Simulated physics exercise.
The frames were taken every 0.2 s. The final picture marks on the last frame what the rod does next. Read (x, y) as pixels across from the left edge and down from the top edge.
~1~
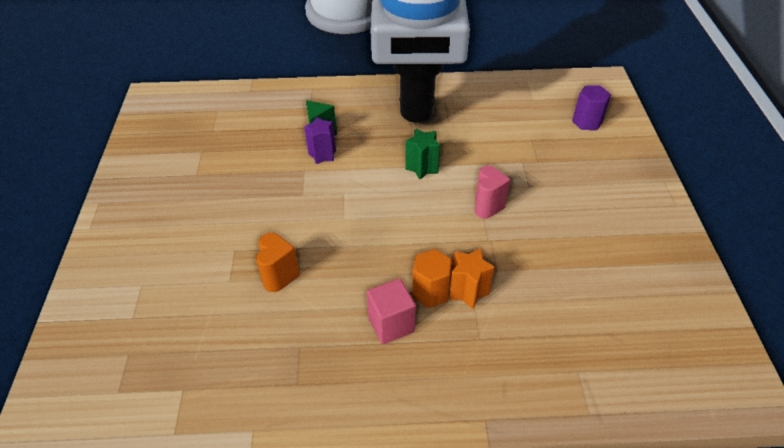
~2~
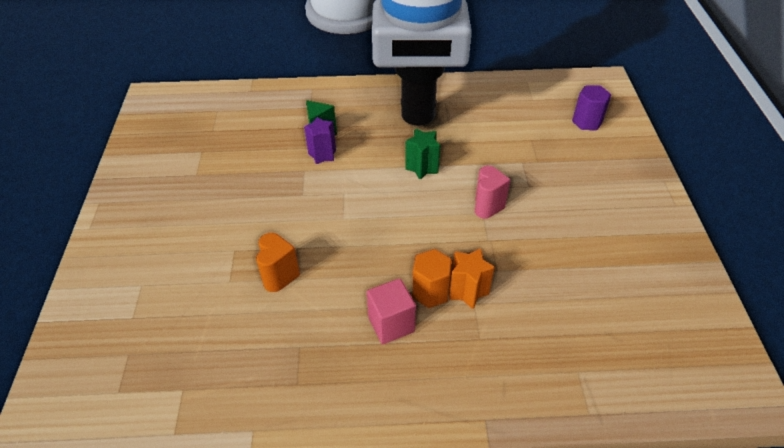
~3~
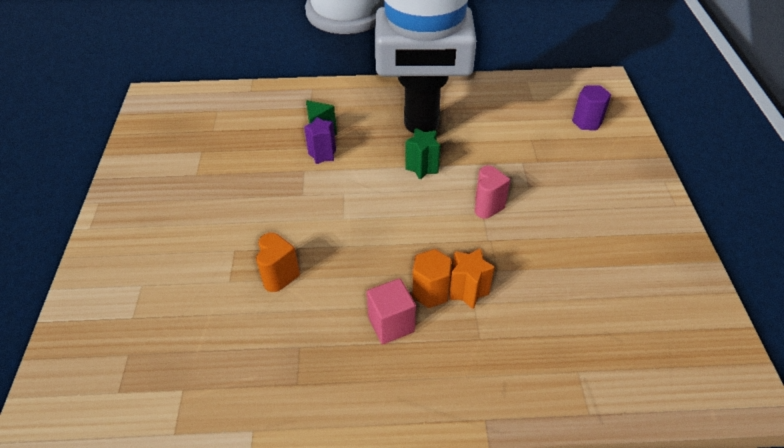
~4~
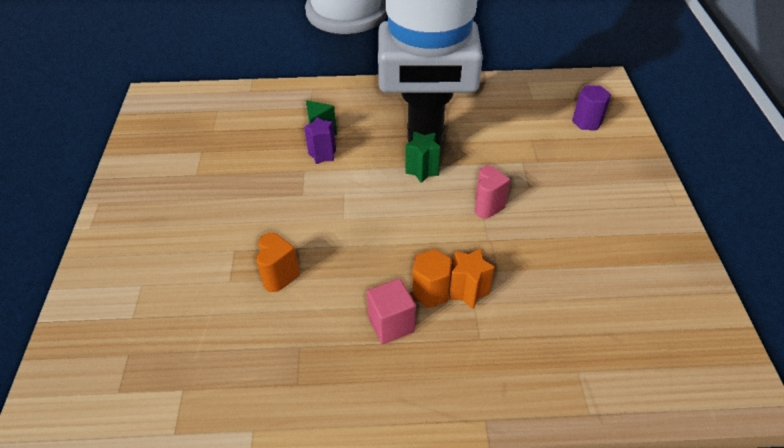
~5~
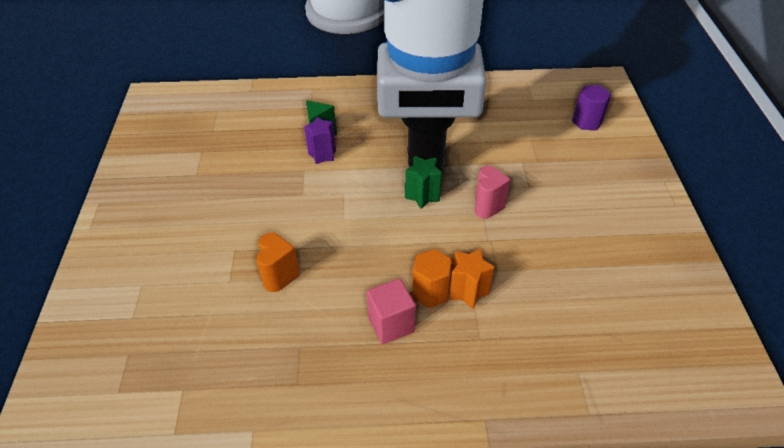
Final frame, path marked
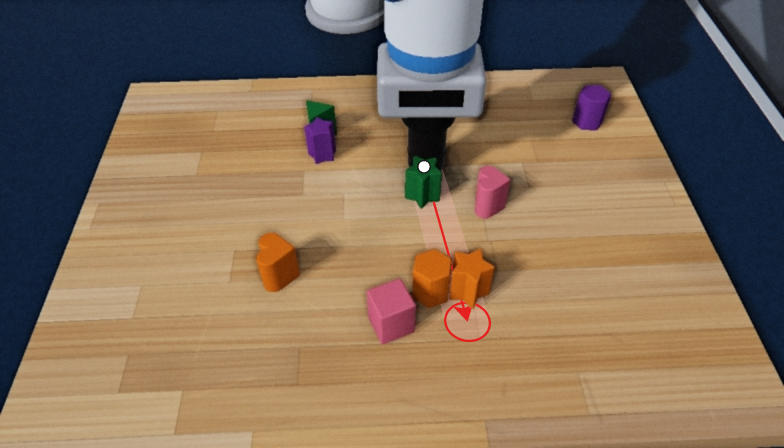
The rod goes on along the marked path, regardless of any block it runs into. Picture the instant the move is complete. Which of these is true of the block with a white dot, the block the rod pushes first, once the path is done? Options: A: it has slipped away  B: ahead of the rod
The one that fits is A, it has slipped away.
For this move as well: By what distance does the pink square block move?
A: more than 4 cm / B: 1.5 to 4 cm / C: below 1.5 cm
C (below 1.5 cm)
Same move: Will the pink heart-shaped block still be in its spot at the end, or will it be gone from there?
My prediction: It remains in place.
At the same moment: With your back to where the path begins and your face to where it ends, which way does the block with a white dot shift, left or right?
Taking start-to-end as forward, the block's sideways shift goes to the right.
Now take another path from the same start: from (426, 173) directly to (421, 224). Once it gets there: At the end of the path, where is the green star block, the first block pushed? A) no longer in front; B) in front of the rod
My pick is B.
The drawn path runs from (426, 173) to (467, 321); the dot is on the green star block.
The first path, step by step. One third of the way, rod at (438, 207); green star block at (430, 212).
Two thirds of the way, rod at (453, 256); green star block at (429, 258), turned 40° clockwise; orange six-sided block at (427, 287); orange star block at (474, 266).
At the end, rod at (469, 313); pink square block at (384, 304), turned 30° clockwise; green star block at (435, 306), turned 65° clockwise; orange six-sided block at (417, 334), turned 20° clockwise; orange star block at (495, 325), turned 20° anticlockwise; pink heart-shaped block not moved.
